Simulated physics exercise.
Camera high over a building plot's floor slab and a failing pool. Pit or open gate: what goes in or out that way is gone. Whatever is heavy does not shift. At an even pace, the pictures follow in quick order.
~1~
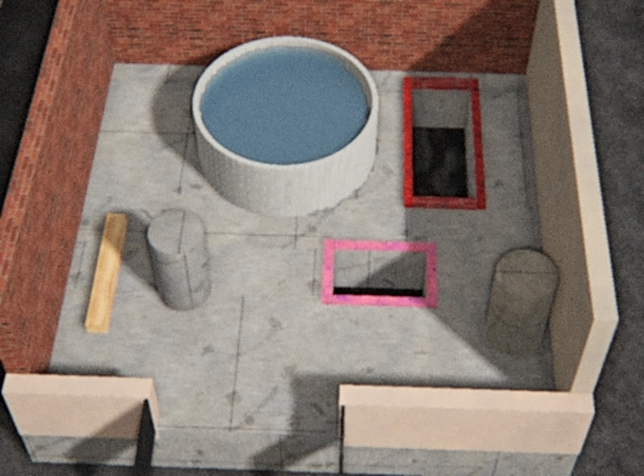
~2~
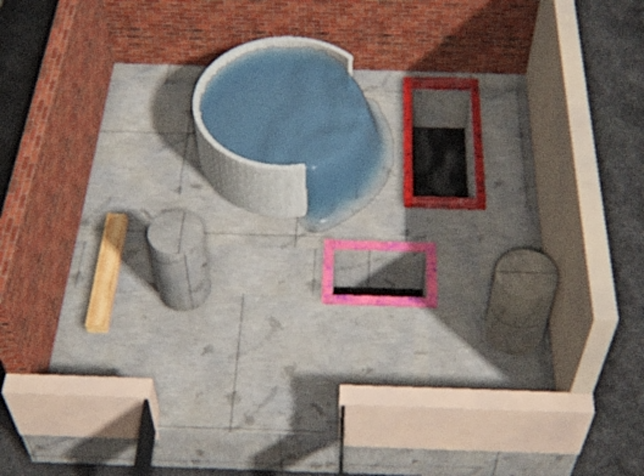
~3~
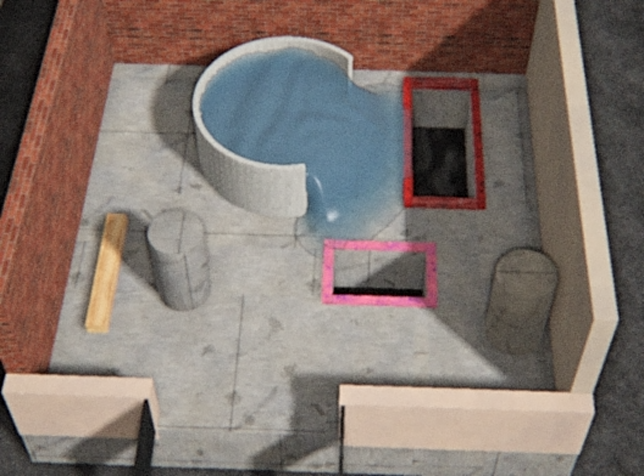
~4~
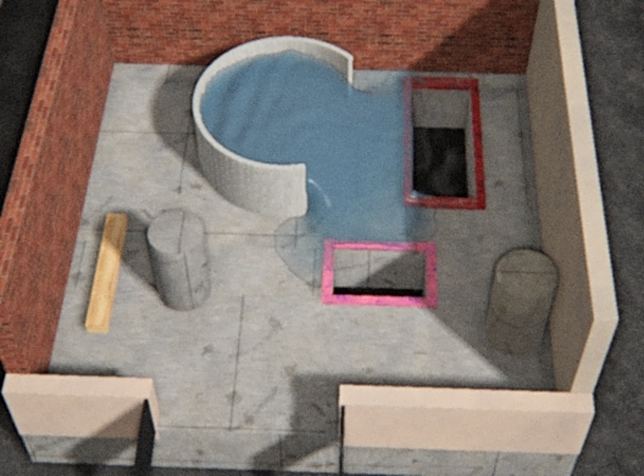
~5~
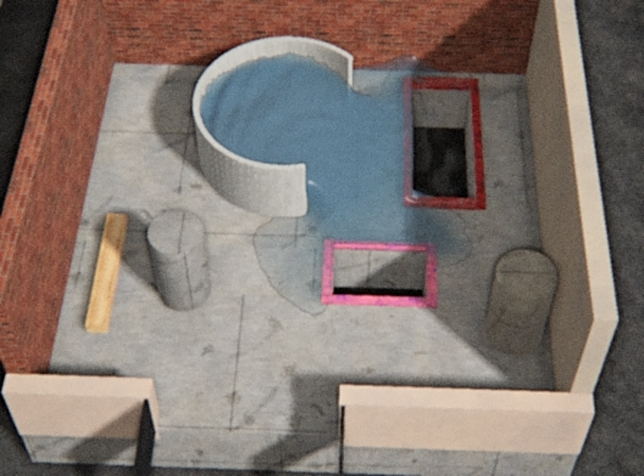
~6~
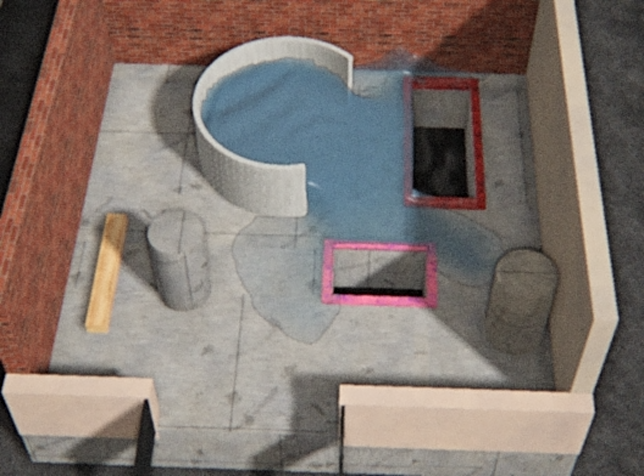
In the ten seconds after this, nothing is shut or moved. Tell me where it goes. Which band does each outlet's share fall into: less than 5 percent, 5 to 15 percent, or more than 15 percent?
Shares: The gate, less than 5 percent; the red pit, more than 15 percent; the pink pit, more than 15 percent.
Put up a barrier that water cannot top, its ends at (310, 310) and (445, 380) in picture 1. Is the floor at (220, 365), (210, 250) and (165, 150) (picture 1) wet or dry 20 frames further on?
Spared; spared; spared.
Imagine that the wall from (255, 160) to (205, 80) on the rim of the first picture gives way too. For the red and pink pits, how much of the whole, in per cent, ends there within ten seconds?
Lab note - share by pit: Red 4 %, pink 8 %.
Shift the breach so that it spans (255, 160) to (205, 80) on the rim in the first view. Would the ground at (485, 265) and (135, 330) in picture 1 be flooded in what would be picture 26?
Result, point by point: Unwetted; inundated.
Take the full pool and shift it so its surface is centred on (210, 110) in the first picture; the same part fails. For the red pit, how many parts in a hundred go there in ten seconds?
Share for the red pit - 35 in a hundred.
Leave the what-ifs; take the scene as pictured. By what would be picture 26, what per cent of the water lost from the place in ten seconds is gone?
About 85 per cent.
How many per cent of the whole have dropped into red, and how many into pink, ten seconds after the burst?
Around 42 and 20 per cent, in that order.
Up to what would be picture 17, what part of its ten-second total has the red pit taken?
That share would be near 80 %.
A moment on, water covers 30 % of the floor; the gate 0 %, the red pit 22 %, the pink pit 8 %.
Next, water covers 35 % of the floor; the gate 1 %, the red pit 33 %, the pink pit 12 %.
Then, water covers 55 % of the floor; the gate 1 %, the red pit 39 %, the pink pit 16 %.
Later, water covers 75 % of the floor; the gate 2 %, the red pit 41 %, the pink pit 19 %.
In the end, water covers 90 % of the floor; the gate 3 %, the red pit 41 %, the pink pit 20 %.
